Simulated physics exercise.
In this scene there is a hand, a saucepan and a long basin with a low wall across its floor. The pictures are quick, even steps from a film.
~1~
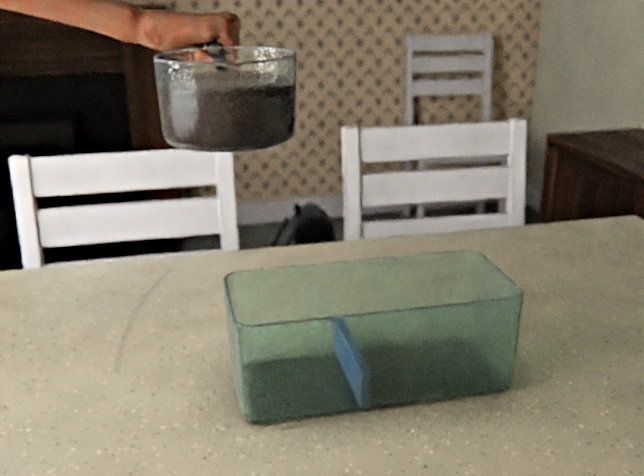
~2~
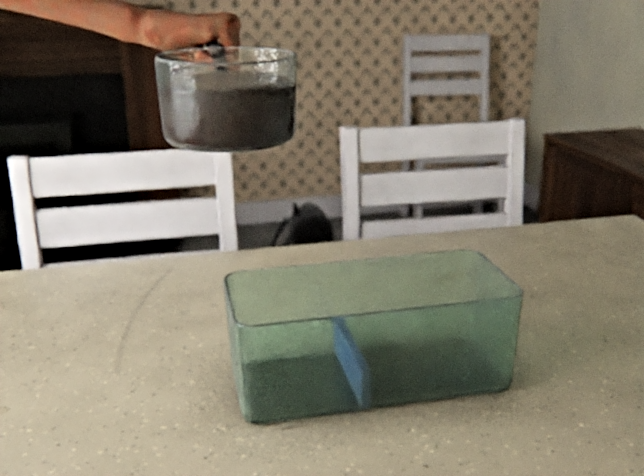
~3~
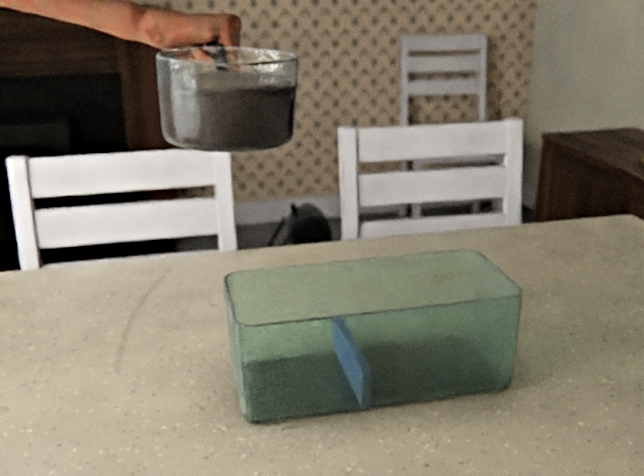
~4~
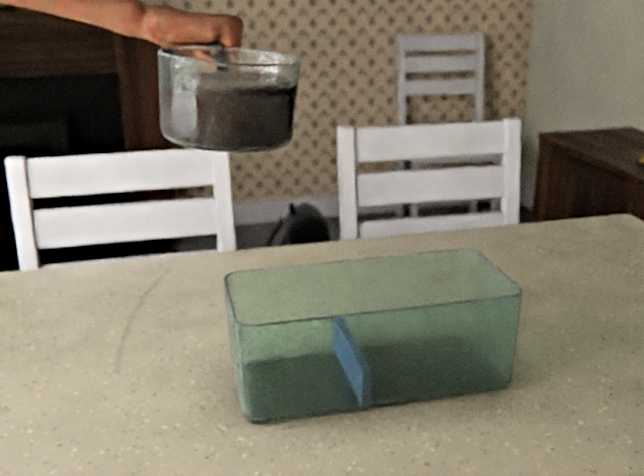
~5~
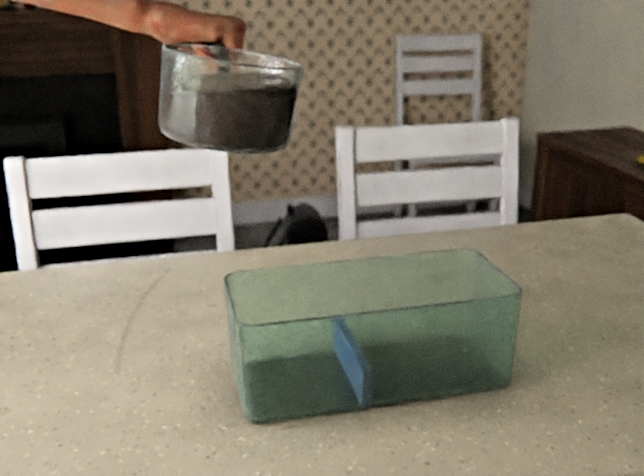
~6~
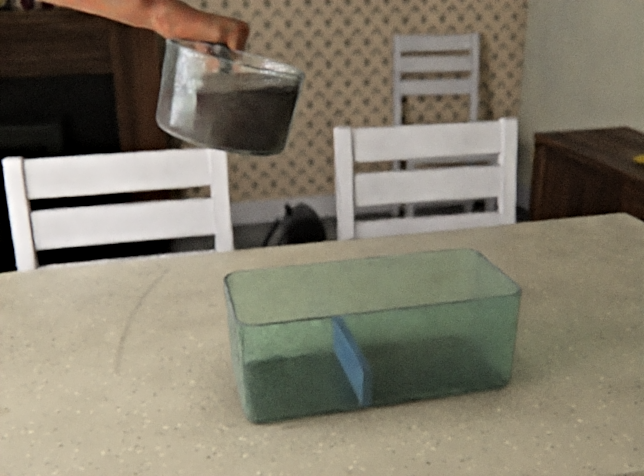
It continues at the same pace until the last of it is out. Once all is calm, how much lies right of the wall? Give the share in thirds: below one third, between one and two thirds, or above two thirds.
Outstrips two thirds.
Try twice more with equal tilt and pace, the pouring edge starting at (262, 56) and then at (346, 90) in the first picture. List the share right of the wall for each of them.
First try: 45 percent; second try: 95 percent.
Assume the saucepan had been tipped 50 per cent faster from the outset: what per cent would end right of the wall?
Near 80 in a hundred.
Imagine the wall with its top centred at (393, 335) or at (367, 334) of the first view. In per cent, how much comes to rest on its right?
It works out to around 15 per cent for the first and around 55 per cent for the second.
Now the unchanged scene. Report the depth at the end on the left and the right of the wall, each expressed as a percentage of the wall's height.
Left 20 per cent, right 50.
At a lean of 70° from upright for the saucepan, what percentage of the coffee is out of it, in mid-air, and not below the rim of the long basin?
Close to 30 in a hundred.
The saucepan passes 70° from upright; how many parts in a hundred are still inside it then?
About 70 per cent.
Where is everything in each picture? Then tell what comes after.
It leans 0°; its right rim is at (294, 54); the coffee meets the walls at (161, 84) and (290, 77); the long basin's rim runs from (229, 300) to (500, 273); the wall's top is at (351, 344), in the first frame.
It leans 1°; its right rim is at (294, 55); the coffee meets the walls at (161, 83) and (291, 78), in the second frame.
It leans 3°; its right rim is at (296, 58); the coffee meets the walls at (162, 83) and (292, 79), in the third frame.
It leans 6°; its right rim is at (298, 62); the coffee meets the walls at (163, 84) and (292, 80), in the fourth frame.
It leans 10°; its right rim is at (300, 67); the coffee meets the walls at (164, 84) and (294, 80), in the fifth frame.
It leans 15°; its right rim is at (302, 74); the coffee meets the walls at (164, 86) and (297, 81), in the sixth frame.
A moment on, the saucepan is tipped part way and 68 per cent is still to pour, 1 is left of the wall and 2 right of it.
Next, the saucepan is tipped on its side and 17 per cent is still to pour, 2 is left of the wall and 55 right of it.
Then the saucepan is tipped right over and 2 per cent is still to pour, 14 is left of the wall and 77 right of it.
Later the saucepan is tipped right over and 0 per cent is still to pour, 19 is left of the wall and 80 right of it.
Finally, 19 per cent lies left of the wall, 79 right of it and 1 outside.
